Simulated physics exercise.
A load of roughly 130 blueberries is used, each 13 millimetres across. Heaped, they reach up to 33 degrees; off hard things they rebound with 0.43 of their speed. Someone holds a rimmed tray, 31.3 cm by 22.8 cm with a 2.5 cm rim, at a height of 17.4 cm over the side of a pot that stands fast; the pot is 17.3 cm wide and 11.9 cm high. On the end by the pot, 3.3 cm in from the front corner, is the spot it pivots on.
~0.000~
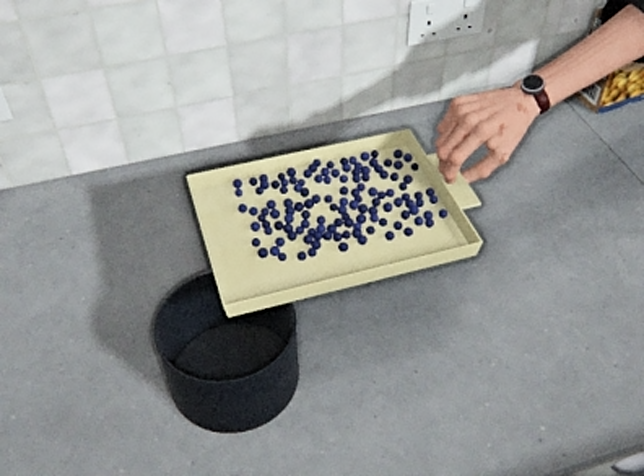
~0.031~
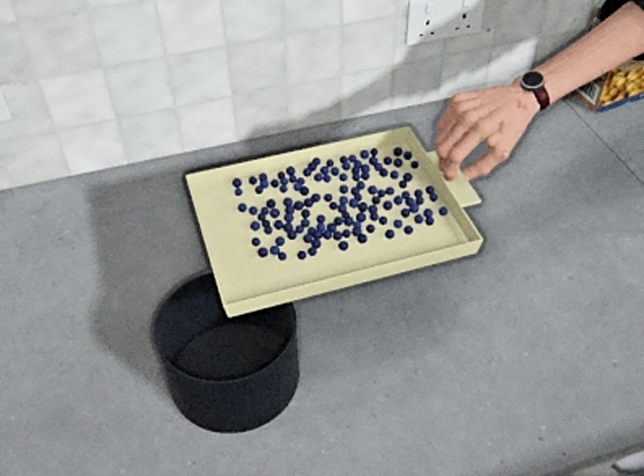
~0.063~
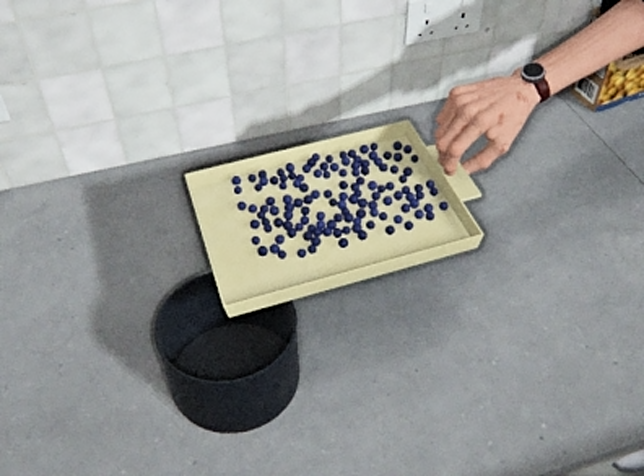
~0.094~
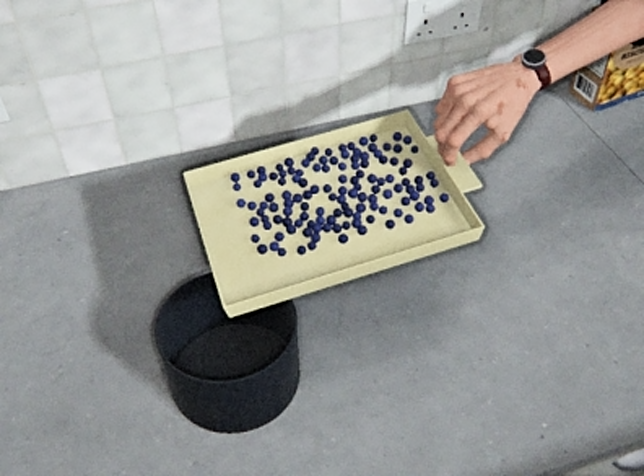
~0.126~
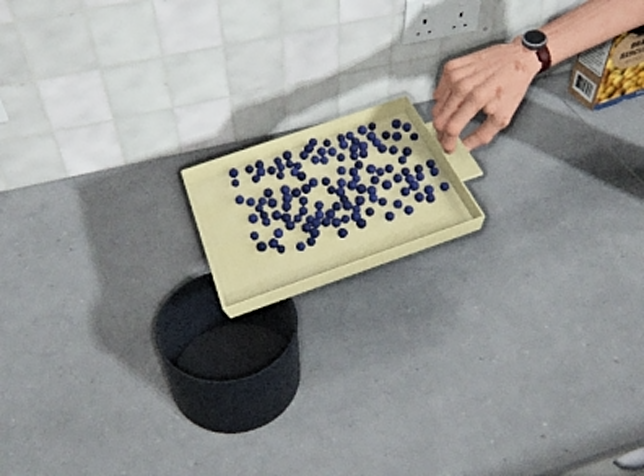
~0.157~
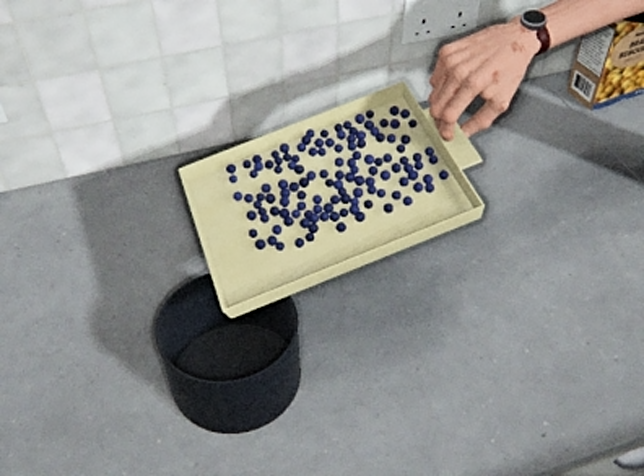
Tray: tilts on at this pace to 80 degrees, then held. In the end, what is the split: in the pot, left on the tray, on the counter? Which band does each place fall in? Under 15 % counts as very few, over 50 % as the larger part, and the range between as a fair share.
Pot: A fair share. Tray: A fair share. Counter: A fair share.
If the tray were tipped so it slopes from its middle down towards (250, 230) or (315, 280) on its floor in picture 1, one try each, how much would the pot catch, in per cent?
10 and 35 %.
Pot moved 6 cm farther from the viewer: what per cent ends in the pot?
Result after the change: About 0 in a hundred.
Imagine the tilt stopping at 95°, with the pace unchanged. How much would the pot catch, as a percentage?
Share in the pot: Around 60 %.
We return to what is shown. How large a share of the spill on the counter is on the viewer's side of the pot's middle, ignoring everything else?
Roughly 70 percent of the spill.
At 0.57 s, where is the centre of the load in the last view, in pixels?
Look near (217, 244) in the last picture.
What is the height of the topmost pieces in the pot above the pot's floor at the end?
It reaches roughly 2.0 cm.
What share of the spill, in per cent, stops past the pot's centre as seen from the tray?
Around 100 per cent, give or take.
Then, at 0.41 s, tilt 47 degrees; the tray holds 100 %, the pot 0 %.
After 0.57 s, tilt 69 degrees; the tray holds 100 %, the pot 0 %.
After 0.86 s, tilt 80 degrees; the tray holds 35 %, the pot 30 %.
In the end, at 1.7 s, pot 40 %, tray 25 %, counter 35 %.
